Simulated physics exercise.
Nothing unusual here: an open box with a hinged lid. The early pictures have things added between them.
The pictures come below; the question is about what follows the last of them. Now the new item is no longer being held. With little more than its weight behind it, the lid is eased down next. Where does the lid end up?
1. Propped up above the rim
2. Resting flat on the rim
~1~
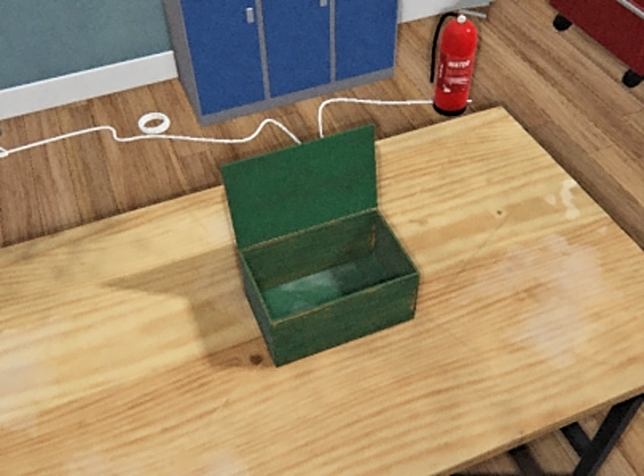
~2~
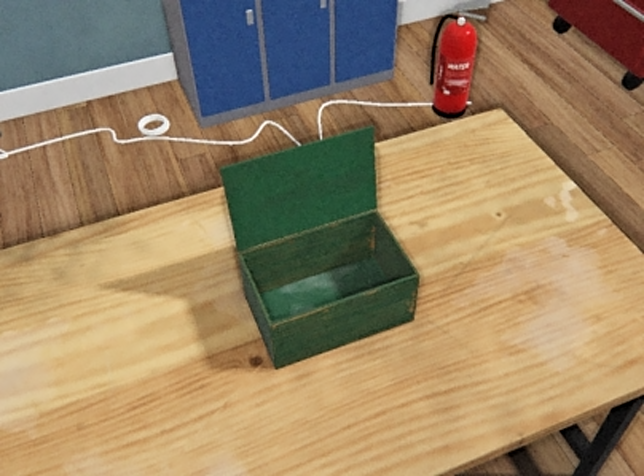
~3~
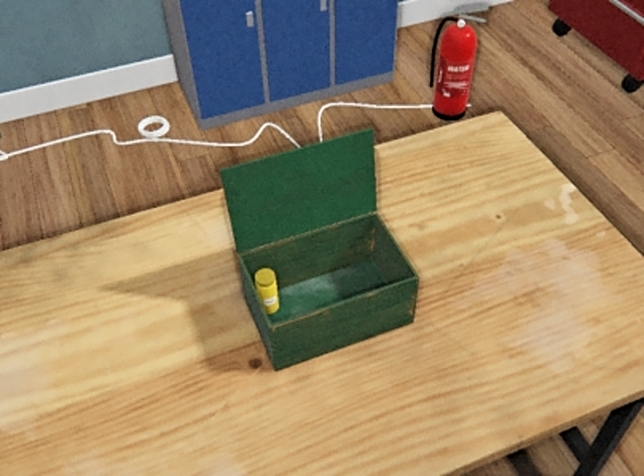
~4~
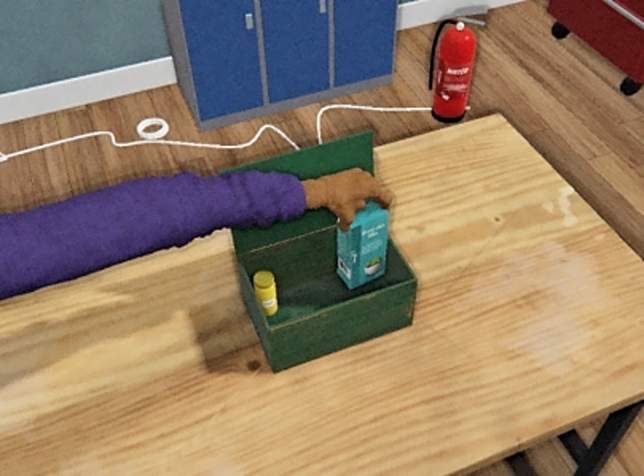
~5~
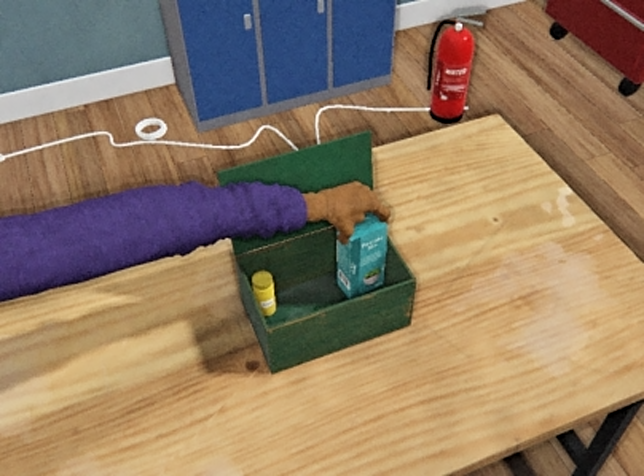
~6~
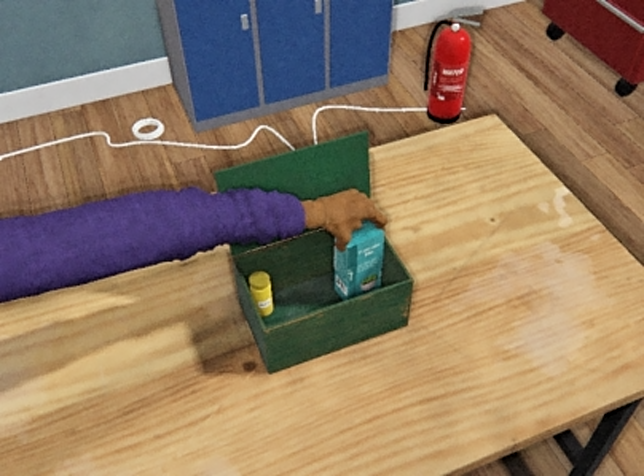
Propped up above the rim (1).
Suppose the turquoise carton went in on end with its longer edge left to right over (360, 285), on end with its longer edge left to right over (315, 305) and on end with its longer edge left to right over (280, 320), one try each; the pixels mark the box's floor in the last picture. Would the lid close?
First try leaves it partly open, second try leaves it partly open, third try leaves it partly open.
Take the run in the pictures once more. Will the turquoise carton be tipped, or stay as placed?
As it turns out, the turquoise carton keeps its original angle.
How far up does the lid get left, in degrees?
Around 45 degrees.
Then, 1.20 s on from there, lid starting down.
Then, 1.50 s on from there, lid 65° above the rim.
In the end, lid 47° above the rim; both unmoved. At the end, from the last picture's camera, turquoise carton near (358, 262).
